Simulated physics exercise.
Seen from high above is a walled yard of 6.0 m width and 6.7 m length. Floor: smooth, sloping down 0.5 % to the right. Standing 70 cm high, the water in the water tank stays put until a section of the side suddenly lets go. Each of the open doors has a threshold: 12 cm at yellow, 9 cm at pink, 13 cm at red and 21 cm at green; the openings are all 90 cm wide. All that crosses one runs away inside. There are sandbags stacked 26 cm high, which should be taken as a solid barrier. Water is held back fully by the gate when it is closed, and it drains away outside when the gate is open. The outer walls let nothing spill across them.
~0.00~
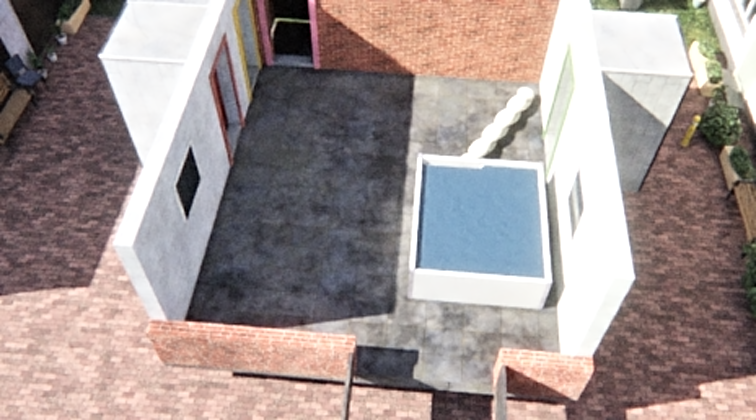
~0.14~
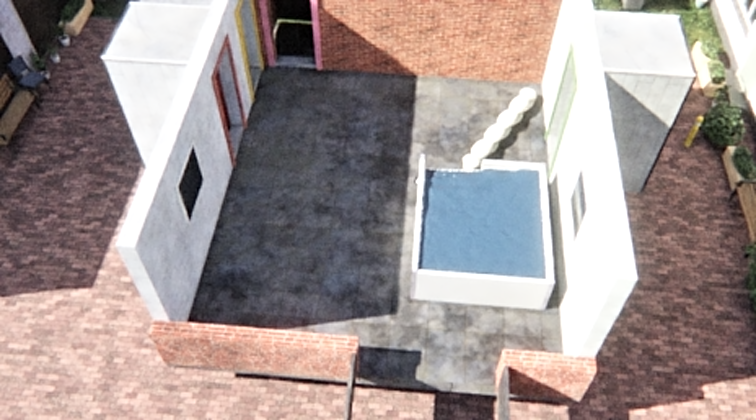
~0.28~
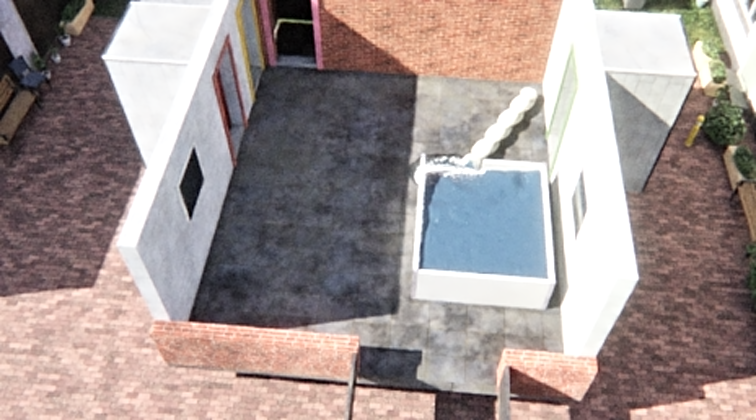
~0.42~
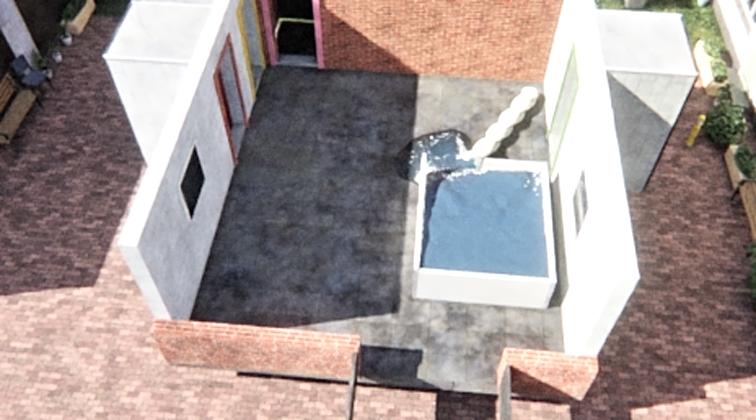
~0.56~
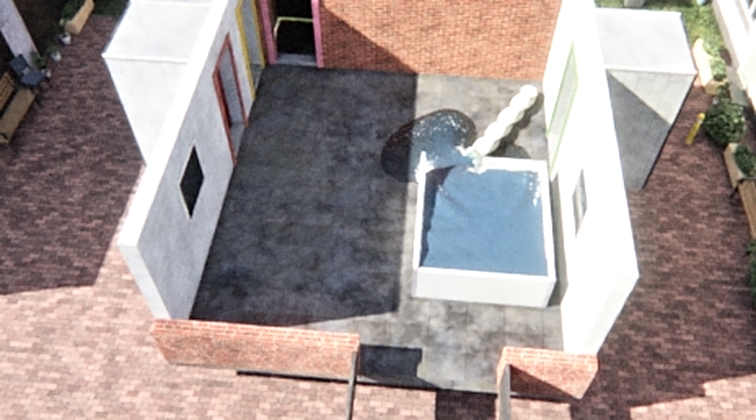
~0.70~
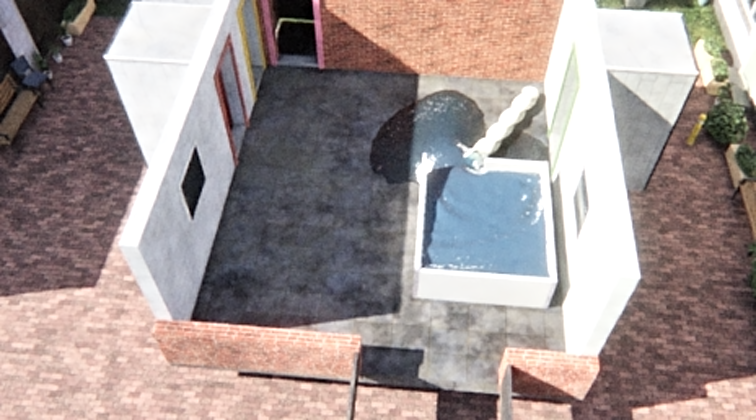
Walled yard from above, with water pouring from the far side of a white-walled tank and spreading in a dark, widening pool.
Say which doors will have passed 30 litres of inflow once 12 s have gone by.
After that time: Yellow door: Passed, pink door: Passed, red door: Not passed, green door: Not passed.
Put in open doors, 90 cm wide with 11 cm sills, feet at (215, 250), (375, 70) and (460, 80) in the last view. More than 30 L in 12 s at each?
Per doorway, in order: Insufficient / sufficient / sufficient.
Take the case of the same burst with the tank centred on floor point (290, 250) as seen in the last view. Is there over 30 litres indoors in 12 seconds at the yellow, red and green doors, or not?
For the yellow door, the amount is too high; for the red door, the amount is too high; for the green door, the amount is acceptable.
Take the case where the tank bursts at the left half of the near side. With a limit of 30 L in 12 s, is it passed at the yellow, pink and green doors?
Then it goes yellow fine, pink fine, green fine.
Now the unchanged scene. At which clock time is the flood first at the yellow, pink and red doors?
Arrival times: Yellow 2.2 seconds, pink 1.8 seconds, red 3.4 seconds.
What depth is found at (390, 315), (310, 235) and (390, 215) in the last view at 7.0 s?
About 0, 2 and 1 cm respectively.
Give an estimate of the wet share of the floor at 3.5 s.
Near 40 per cent is wet.
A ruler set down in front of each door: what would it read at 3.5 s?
In cm: Yellow 28, pink 15, red 5, green 15.
After 1.4 s water covers 30 % of the floor and is deepest (46 cm) near (466, 172); yellow door not reached, pink door not reached, red door not reached, green door 12 cm at the sill, 0 L in.
After 2.2 s water covers 40 % of the floor and is deepest (40 cm) near (466, 172); yellow door not reached, pink door 14 cm at the sill, 0 L in, red door not reached, green door 9 cm at the sill, 0 L in.
After 3.5 s water covers 40 % of the floor and is deepest (30 cm) near (466, 172); yellow door 28 cm at the sill, 86 L in, pink door 15 cm at the sill, 13 L in, red door 5 cm at the sill, 0 L in, green door 15 cm at the sill, 0 L in.
After 7.0 s water covers 80 % of the floor and is deepest (20 cm) near (538, 104); yellow door 19 cm at the sill, 210 L in, pink door 18 cm at the sill, 93 L in, red door 11 cm at the sill, 0 L in, green door 11 cm at the sill, 0 L in.
After 12.0 s water covers 95 % of the floor and is deepest (12 cm) near (553, 313); yellow door 10 cm at the sill, 245 L in, pink door 9 cm at the sill, 161 L in, red door 8 cm at the sill, 0 L in, green door 9 cm at the sill, 0 L in.
